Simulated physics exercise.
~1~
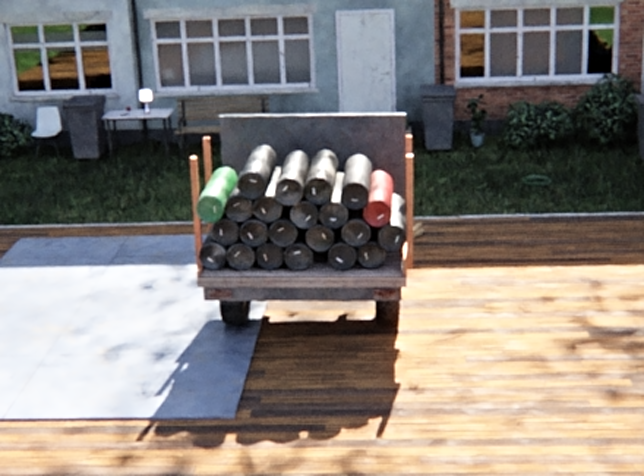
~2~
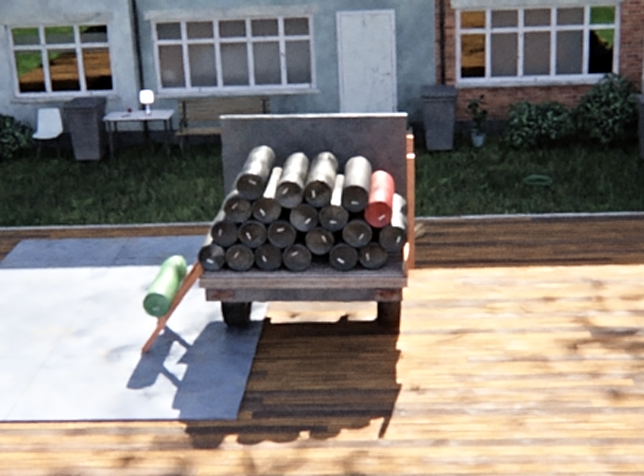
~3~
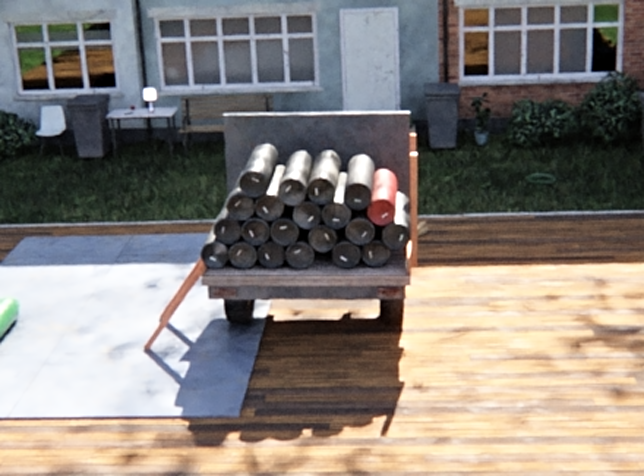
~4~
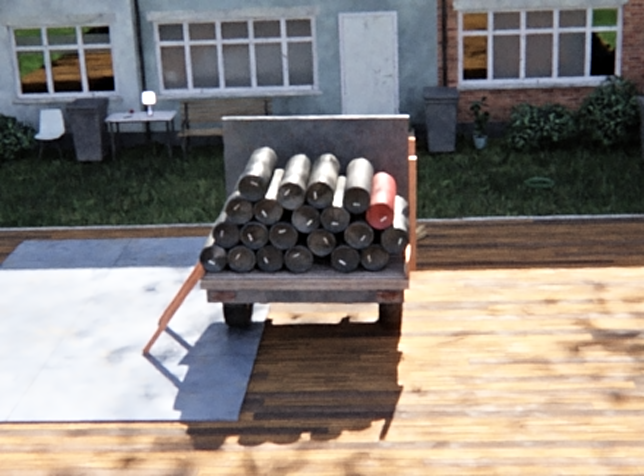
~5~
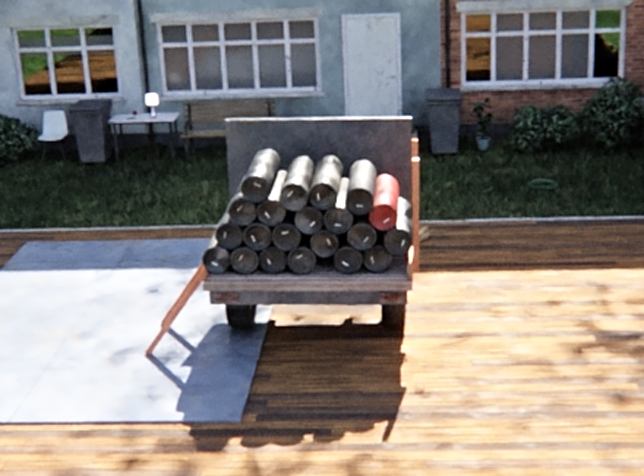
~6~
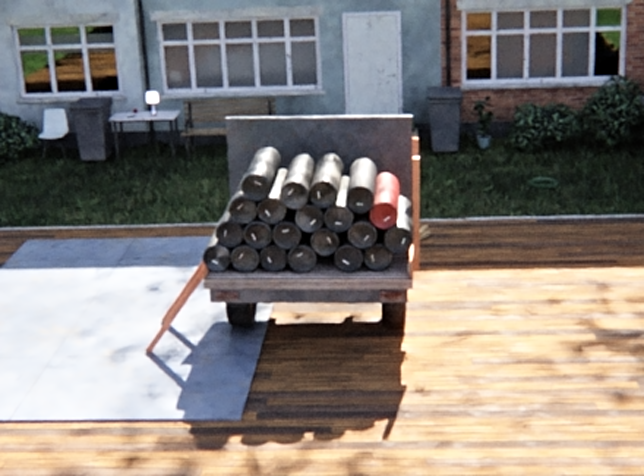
On a sunlit wooden deck beside a pale slab, seen from slightly above with a faintly swaying view, a flatbed trailer stands with its tail facing us. Behind it are grass, bushes and a house with wide windows. Dark cylinders lie stacked end-on between upright posts, with a green one at the upper left and a red one at the upper right. The left posts swing down, and the green cylinder drops off that side. It rolls away left across the slab and out of view. The red cylinder and the dark stack stay in place, the lowered posts slanting to the ground.
